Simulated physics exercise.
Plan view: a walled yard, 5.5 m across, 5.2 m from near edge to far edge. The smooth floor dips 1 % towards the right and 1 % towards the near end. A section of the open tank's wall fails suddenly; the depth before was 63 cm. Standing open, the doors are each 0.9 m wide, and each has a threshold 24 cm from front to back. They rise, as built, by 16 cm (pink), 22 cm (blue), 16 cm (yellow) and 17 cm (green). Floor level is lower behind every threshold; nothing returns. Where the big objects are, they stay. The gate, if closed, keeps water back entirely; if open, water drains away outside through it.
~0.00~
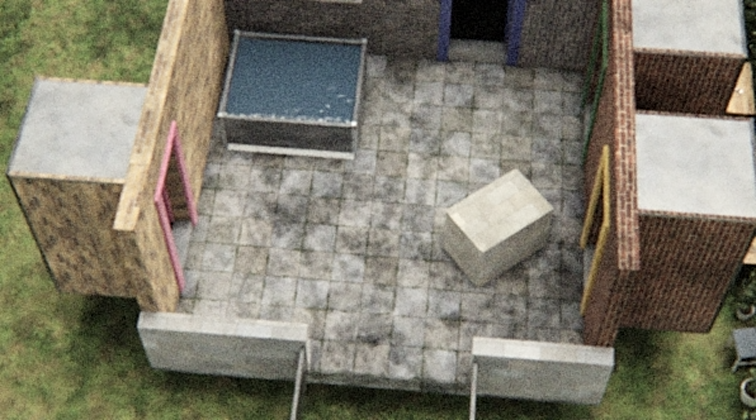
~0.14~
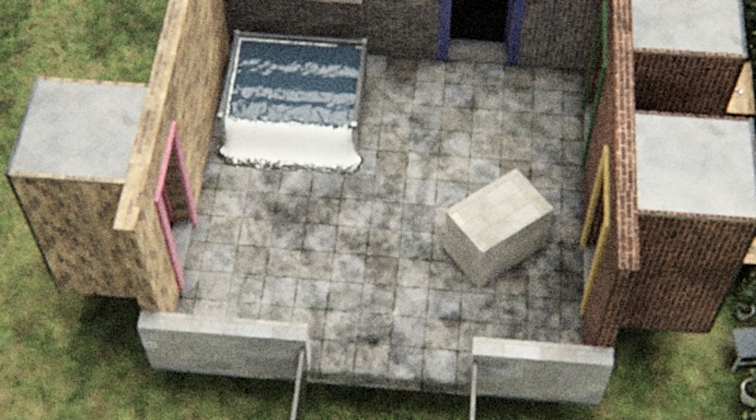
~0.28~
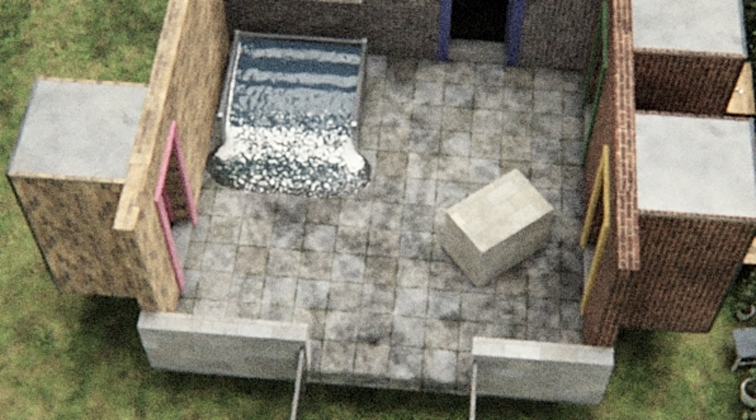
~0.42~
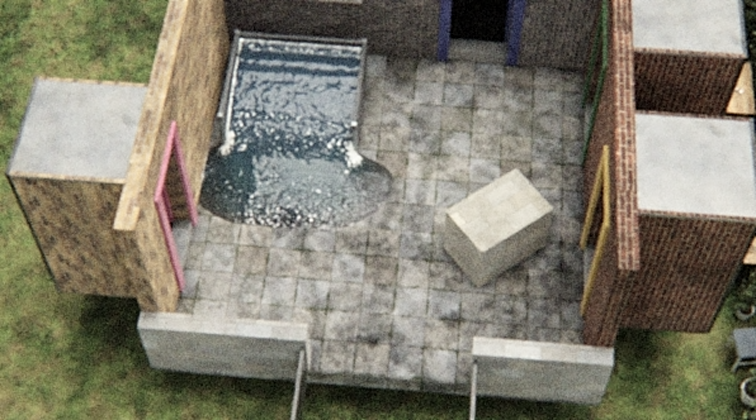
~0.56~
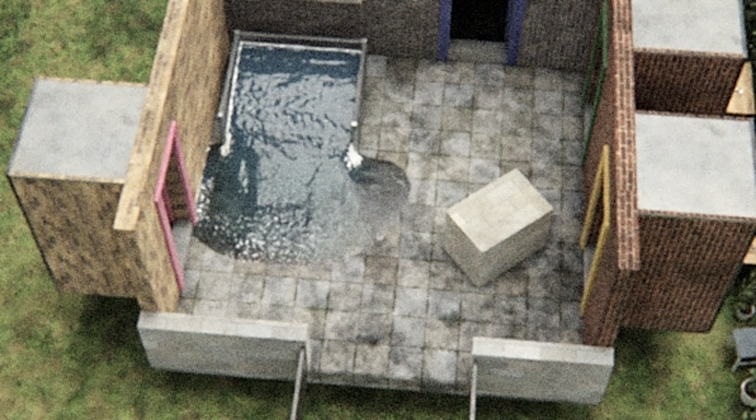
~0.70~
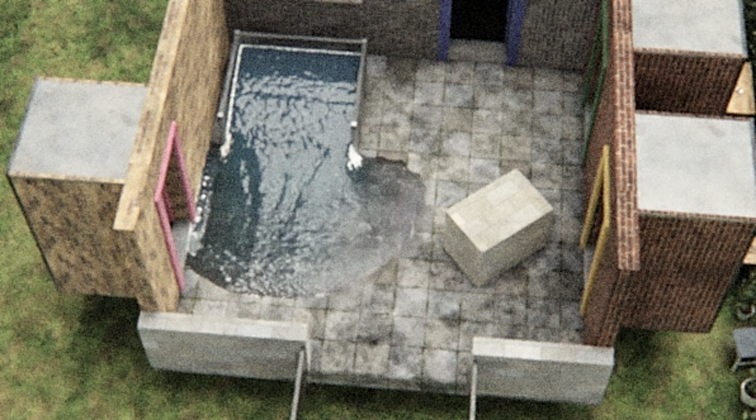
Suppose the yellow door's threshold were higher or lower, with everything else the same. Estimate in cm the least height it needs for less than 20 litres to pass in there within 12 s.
I would say 7.5 cm.
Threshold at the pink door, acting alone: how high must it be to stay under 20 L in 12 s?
Pink would need about 11.0 cm on its own.
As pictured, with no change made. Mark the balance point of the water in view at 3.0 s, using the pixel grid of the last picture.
Look at about (294, 252) in the last view.
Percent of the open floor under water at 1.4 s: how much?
Some 45 per cent is wet.
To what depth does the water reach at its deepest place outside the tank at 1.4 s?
Roughly 38 cm.
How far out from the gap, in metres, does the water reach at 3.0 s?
Front distance: Approx. 5.4 m.
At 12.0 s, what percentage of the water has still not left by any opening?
Some 54 %.
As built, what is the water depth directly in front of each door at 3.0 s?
Depth (cm): Pink 17 / blue 0 / yellow 0 / green 0.
After 1.4 s water covers 45 % of the floor, deepest (38 cm) near (184, 343); it has not reached the yellow door.
After 3.0 s water covers 55 % of the floor, deepest (24 cm) near (184, 343); it has not reached the yellow door.
After 12.0 s water covers 90 % of the floor, deepest (8 cm) near (578, 183); 7 cm at the yellow door, 0 litres in over its 16 cm threshold.
At the yellow door as built, the water arrived by 3.7 s and peaked near 12 cm at 8.0 s.
Run again over the same 12 s with other heights there, 33 litres in over 6.5 cm, 12 litres over 8.5 cm. The limit of 20 litres is kept from about 7.5 cm up.
